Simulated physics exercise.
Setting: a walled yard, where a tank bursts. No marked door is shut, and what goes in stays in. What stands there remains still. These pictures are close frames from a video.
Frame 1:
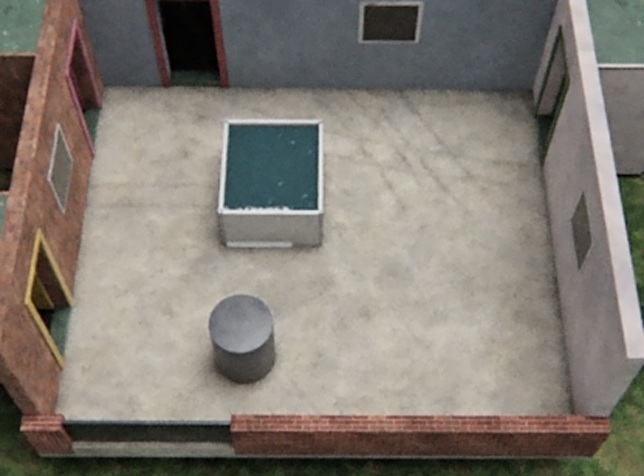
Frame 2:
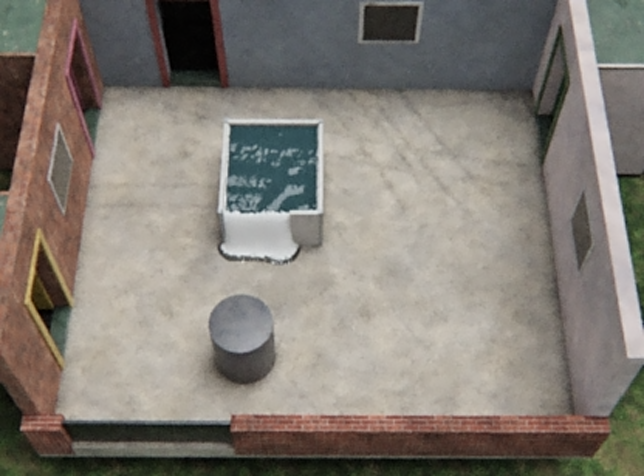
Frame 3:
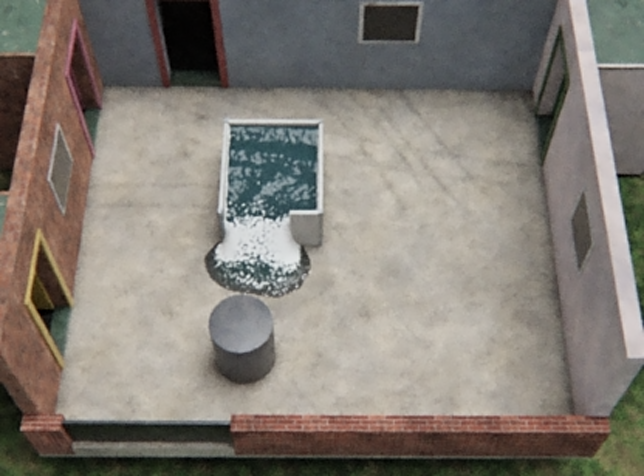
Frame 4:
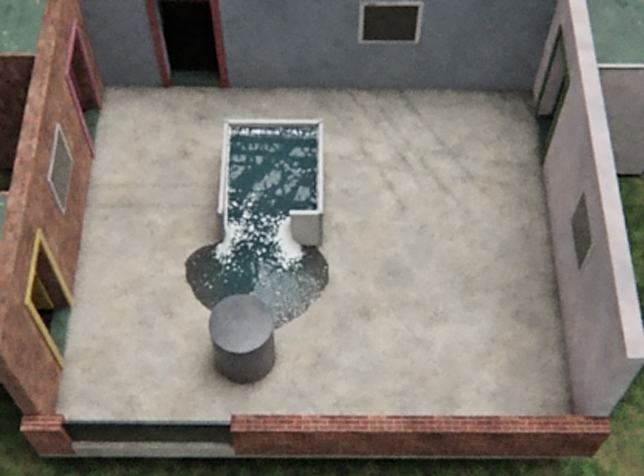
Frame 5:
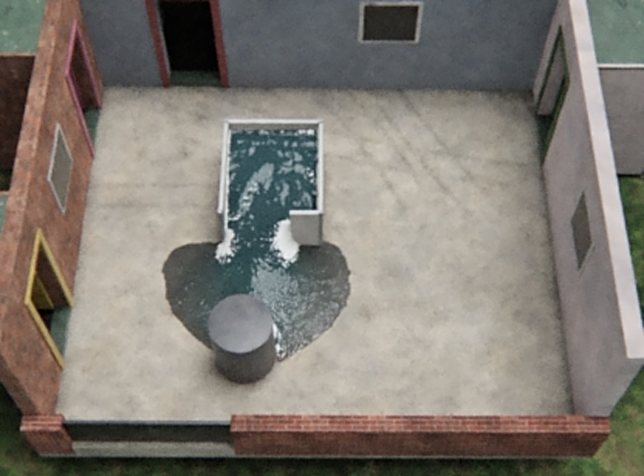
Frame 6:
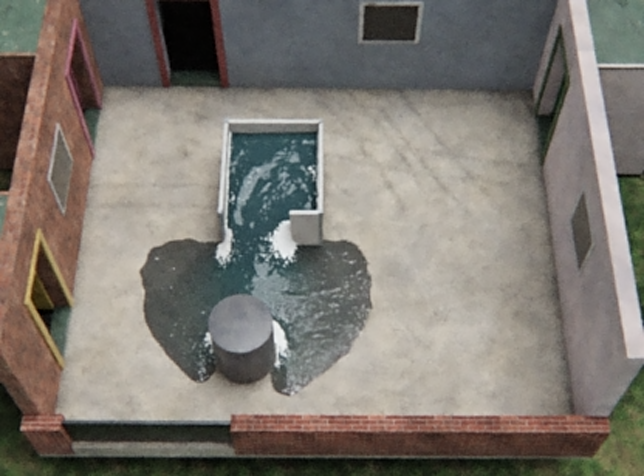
In the video, water bursts from the front of a rectangular tank in a walled yard, spreads across the pale floor toward a grey cylinder, and flows around both its sides while the dark wet patch widens left and right.
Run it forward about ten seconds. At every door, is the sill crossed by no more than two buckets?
One by one: The pink door is going to allow two buckets or less. The green door is going to allow two buckets or less. The yellow door is going to allow over two buckets. The red door is going to allow two buckets or less.
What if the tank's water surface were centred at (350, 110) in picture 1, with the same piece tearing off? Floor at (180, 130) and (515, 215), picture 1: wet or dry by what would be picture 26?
Point 1: Not wet; point 2: Not wet.
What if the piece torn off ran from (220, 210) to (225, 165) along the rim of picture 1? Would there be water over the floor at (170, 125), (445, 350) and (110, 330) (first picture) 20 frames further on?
Point by point: Swamped, untouched and swamped.
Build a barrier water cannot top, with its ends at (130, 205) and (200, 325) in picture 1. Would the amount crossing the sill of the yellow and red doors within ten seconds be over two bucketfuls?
After that, yellow misses the mark and red misses the mark.
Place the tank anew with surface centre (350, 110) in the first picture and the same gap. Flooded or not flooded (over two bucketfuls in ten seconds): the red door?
Red: Undershoots.
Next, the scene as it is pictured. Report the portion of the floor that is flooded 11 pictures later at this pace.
It comes out near 30 percent.
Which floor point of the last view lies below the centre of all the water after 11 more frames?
About (255, 305).
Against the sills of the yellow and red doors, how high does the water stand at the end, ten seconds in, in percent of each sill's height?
Respectively about 40 and 30 per cent.
A moment on, water covers 25 % of the floor; the pink door not reached, the green door not reached, the yellow door not reached, the red door not reached.
Next, water covers 30 % of the floor; the pink door not reached, the green door not reached, the yellow door under two buckets in, the red door not reached.
Then, water covers 40 % of the floor; the pink door not reached, the green door not reached, the yellow door over two buckets in, the red door not reached.
Later, water covers 75 % of the floor; the pink door wet at the sill, nothing in, the green door wet at the sill, nothing in, the yellow door far over two buckets in, the red door not reached.
In the end, water covers 90 % of the floor; the pink door wet at the sill, nothing in, the green door under two buckets in, the yellow door far over two buckets in, the red door wet at the sill, nothing in.
